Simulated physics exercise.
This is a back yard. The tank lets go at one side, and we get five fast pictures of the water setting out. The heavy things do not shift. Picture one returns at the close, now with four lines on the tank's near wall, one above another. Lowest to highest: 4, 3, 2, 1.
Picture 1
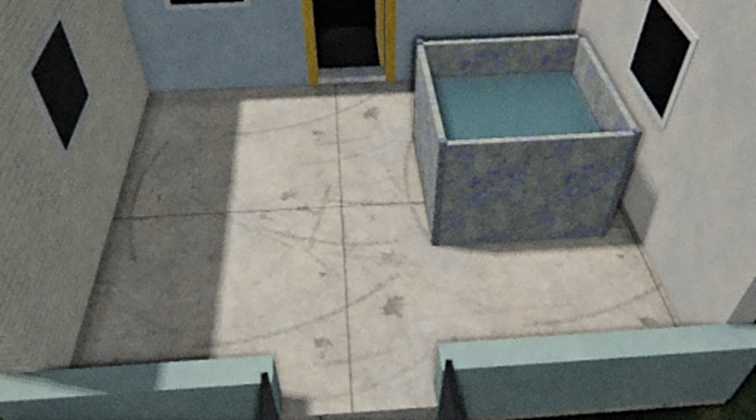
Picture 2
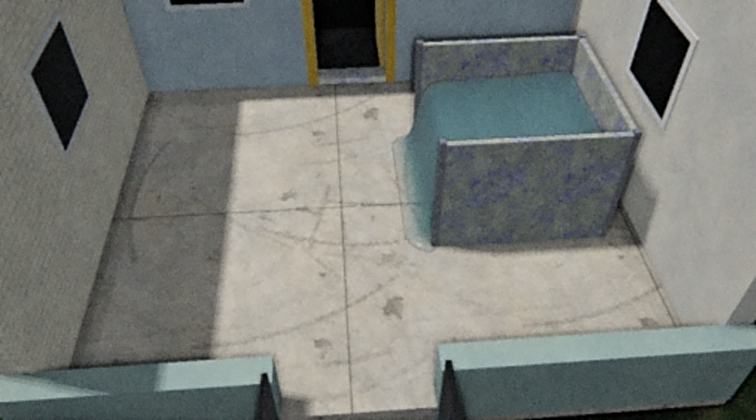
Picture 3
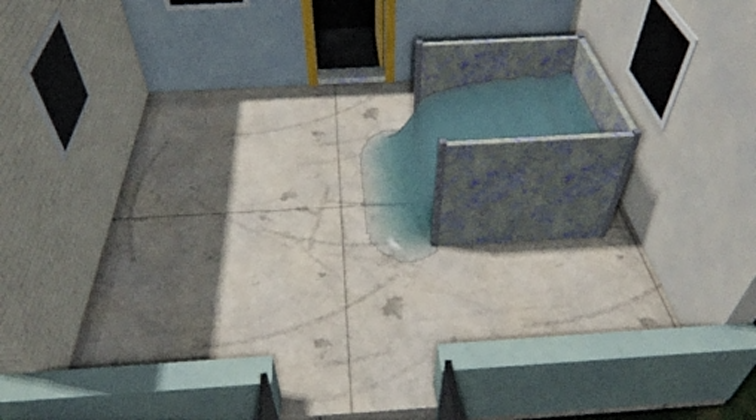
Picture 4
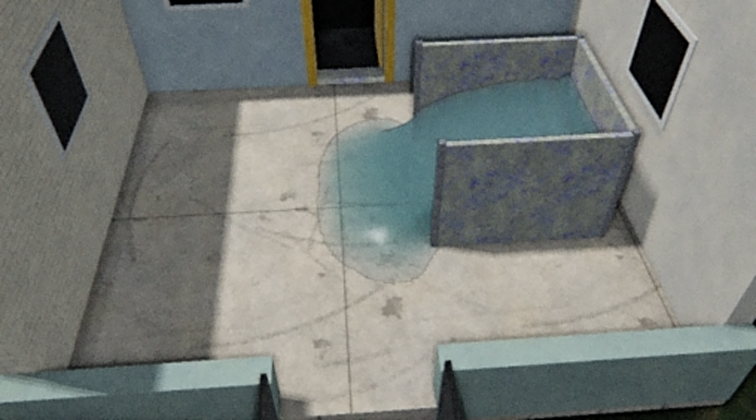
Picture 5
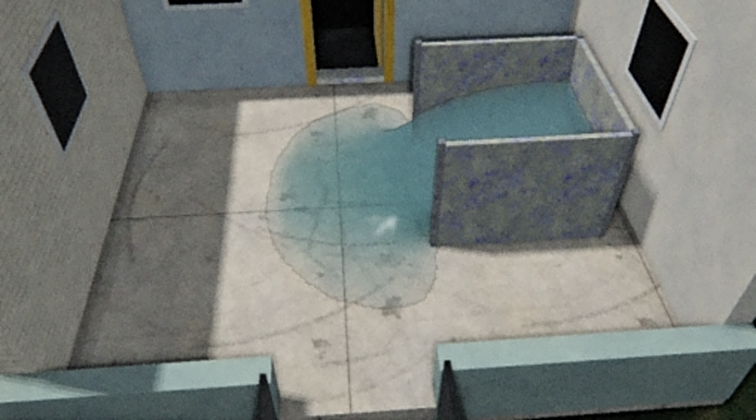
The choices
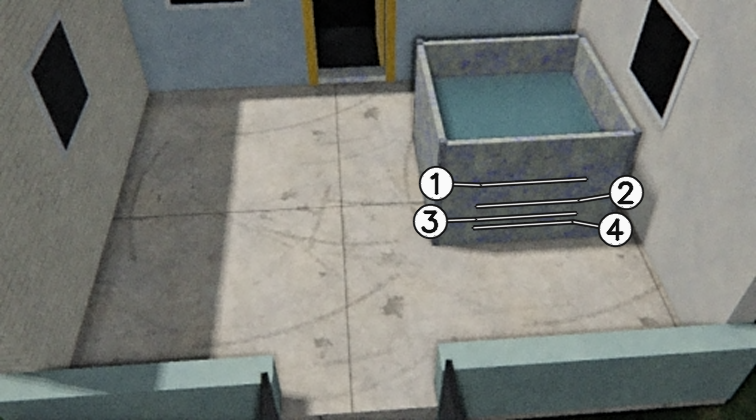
In this clip, the left side of a tank in a back yard is gone, and teal water pours out through the opening, spreading leftward across the pale paved ground in a widening rounded pool below a yellow-framed doorway.
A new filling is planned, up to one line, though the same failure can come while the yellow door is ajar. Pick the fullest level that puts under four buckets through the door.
Mark 1.
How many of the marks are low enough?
All of them.
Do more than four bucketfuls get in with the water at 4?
No, not at all.
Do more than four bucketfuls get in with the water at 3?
No, that is safe.
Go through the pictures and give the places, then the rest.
The first picture shows water in the tank at rest, its middle at (513, 117); foot of the yellow doorway at (352, 82); open gate at (356, 346).
In the second picture, 2 % of the ground under water, visible out to (437, 201).
In the third picture, 5 % of the ground under water, visible out to (390, 133).
In the fourth picture, 11 % of the ground under water, visible out to (359, 126).
In the fifth picture, 19 % of the ground under water, visible out to (304, 268).
In white, 1 at (533, 182); 2 at (528, 203); 3 at (525, 216); 4 at (523, 224); from the bottom up 4, 3, 2, 1.
Choosing 1, a splash gets over, under a bucket.
Choosing 2, nothing gets over.
Choosing 3, nothing gets over.
Choosing 4, nothing gets over.
